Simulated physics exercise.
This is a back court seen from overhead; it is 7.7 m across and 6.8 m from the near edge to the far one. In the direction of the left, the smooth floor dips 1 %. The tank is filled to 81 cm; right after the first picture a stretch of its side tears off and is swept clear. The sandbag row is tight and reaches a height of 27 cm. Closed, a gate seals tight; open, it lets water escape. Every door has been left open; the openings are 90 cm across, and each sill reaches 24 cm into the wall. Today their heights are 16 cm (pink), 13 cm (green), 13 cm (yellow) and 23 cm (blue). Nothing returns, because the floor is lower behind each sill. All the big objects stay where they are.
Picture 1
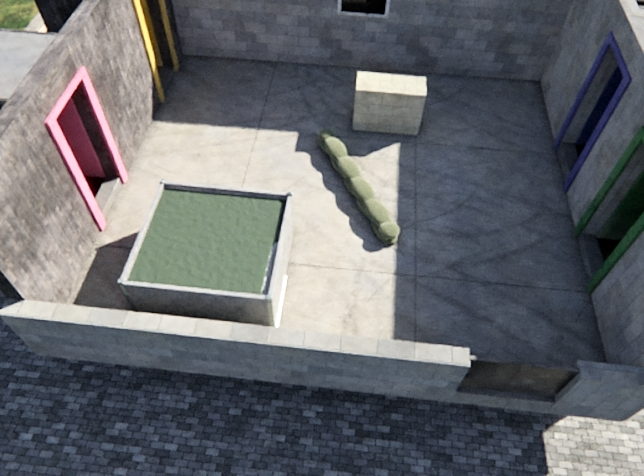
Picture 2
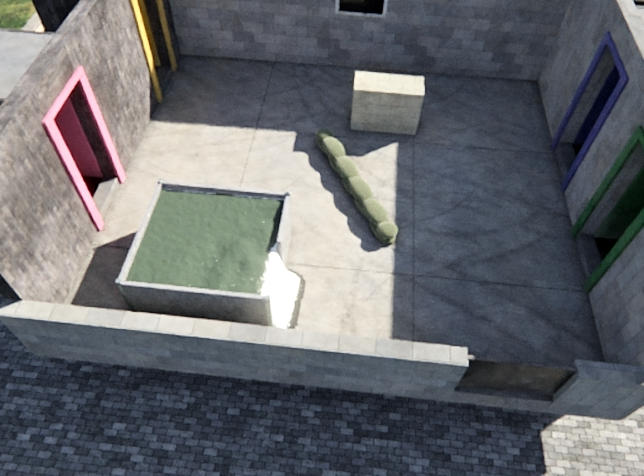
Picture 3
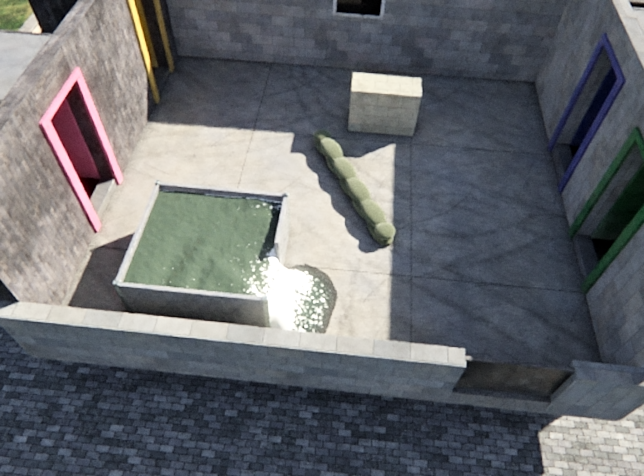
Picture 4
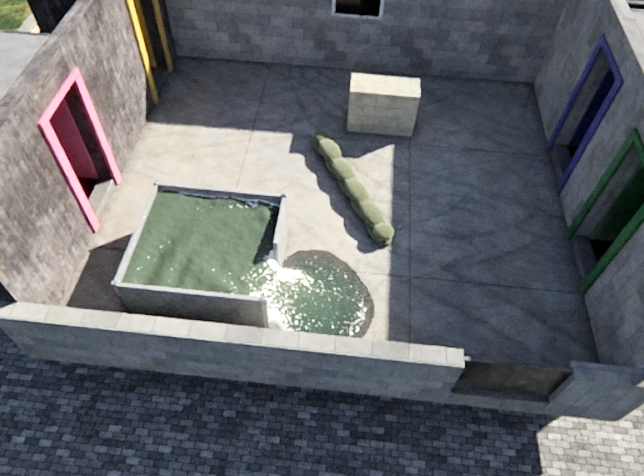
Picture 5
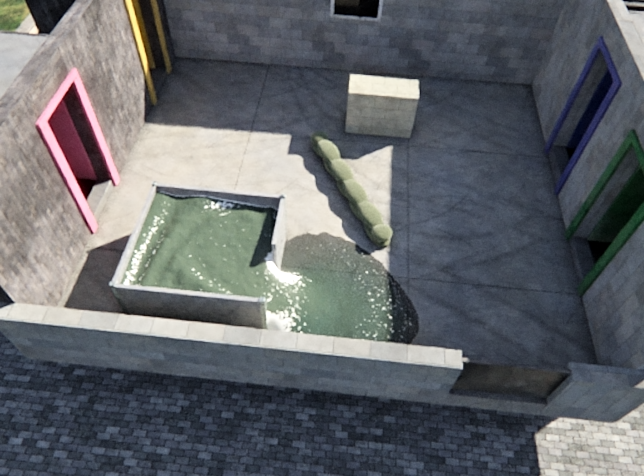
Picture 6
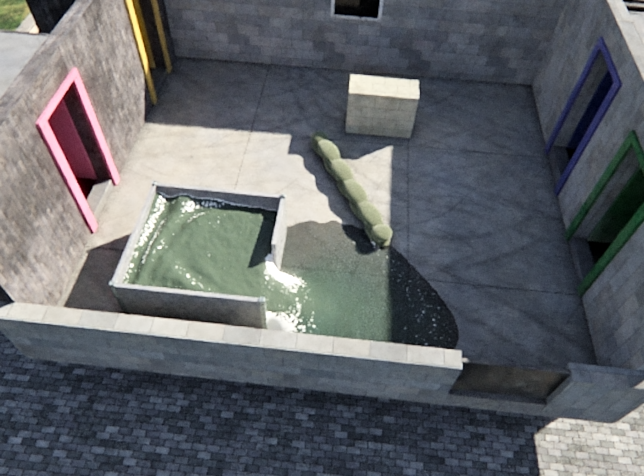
Green water in a square tank pours out one side and spreads right across the floor.
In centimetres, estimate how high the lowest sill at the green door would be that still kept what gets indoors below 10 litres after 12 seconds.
It comes to roughly 21 cm.
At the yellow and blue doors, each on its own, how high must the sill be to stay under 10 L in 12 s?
About 10.0 cm at yellow and 6.0 cm at blue.
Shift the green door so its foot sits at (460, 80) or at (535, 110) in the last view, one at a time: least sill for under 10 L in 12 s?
Around 14.0 and 10.0 cm respectively.
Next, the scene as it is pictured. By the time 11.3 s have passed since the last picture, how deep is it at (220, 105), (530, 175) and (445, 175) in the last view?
In that order: 4, 3 and 7 cm.
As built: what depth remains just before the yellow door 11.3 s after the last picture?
Some 12.0 centimetres.
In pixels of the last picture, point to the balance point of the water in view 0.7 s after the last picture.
The balance point sits at roughly (276, 291).
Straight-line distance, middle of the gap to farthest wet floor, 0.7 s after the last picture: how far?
It gets close to 4.6 metres out.
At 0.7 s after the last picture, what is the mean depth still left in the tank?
It averages roughly 53 centimetres.
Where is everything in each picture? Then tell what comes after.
The tank at (212, 238) is whole and still, 81 cm deep; the green door at (613, 221) is dry, in the first picture.
The front is at (298, 293), 0.3 m from the gap at (274, 292); 0.3 m2 of floor is wet, 81 cm left at the back, in the second picture.
The front is at (326, 315), 0.8 m from the gap at (272, 294); 0.9 m2 of floor is wet, 81 cm left at the back, in the third picture.
Water pours out at (270, 295) and has run 1.4 m, to (366, 320); about 9 cm deep outside, 81 cm at the back, in the fourth picture.
Water pours out at (269, 296) and has run 2.1 m, to (411, 333); about 7 cm deep outside, 74 cm at the back, in the fifth picture.
The gap is at (268, 296), the front 2.6 m out at (449, 341); the back of the tank holds 68 cm; 2.4 m in a straight line remain to the green door at (603, 224), in the sixth picture.
Then, 0.7 s after the last picture water covers 20 % of the floor, deepest (38 cm) near (282, 313); it has not reached the green door.
Then, 2.3 s after the last picture water covers 35 % of the floor, deepest (32 cm) near (590, 367); 22 cm at the green door, 29 litres in over its 13 cm sill.
Then, 11.3 s after the last picture water covers 90 % of the floor, deepest (12 cm) near (163, 85); 3 cm at the green door, 64 litres in over its 13 cm sill.
At the green door as built, the water peaked near 24 cm, 1.7 s after the last picture.
Run again over the same 12 s with other heights there, 21 litres in over 18 cm, 3 litres over 24.5 cm. The limit of 10 litres is kept from about 21 cm up.
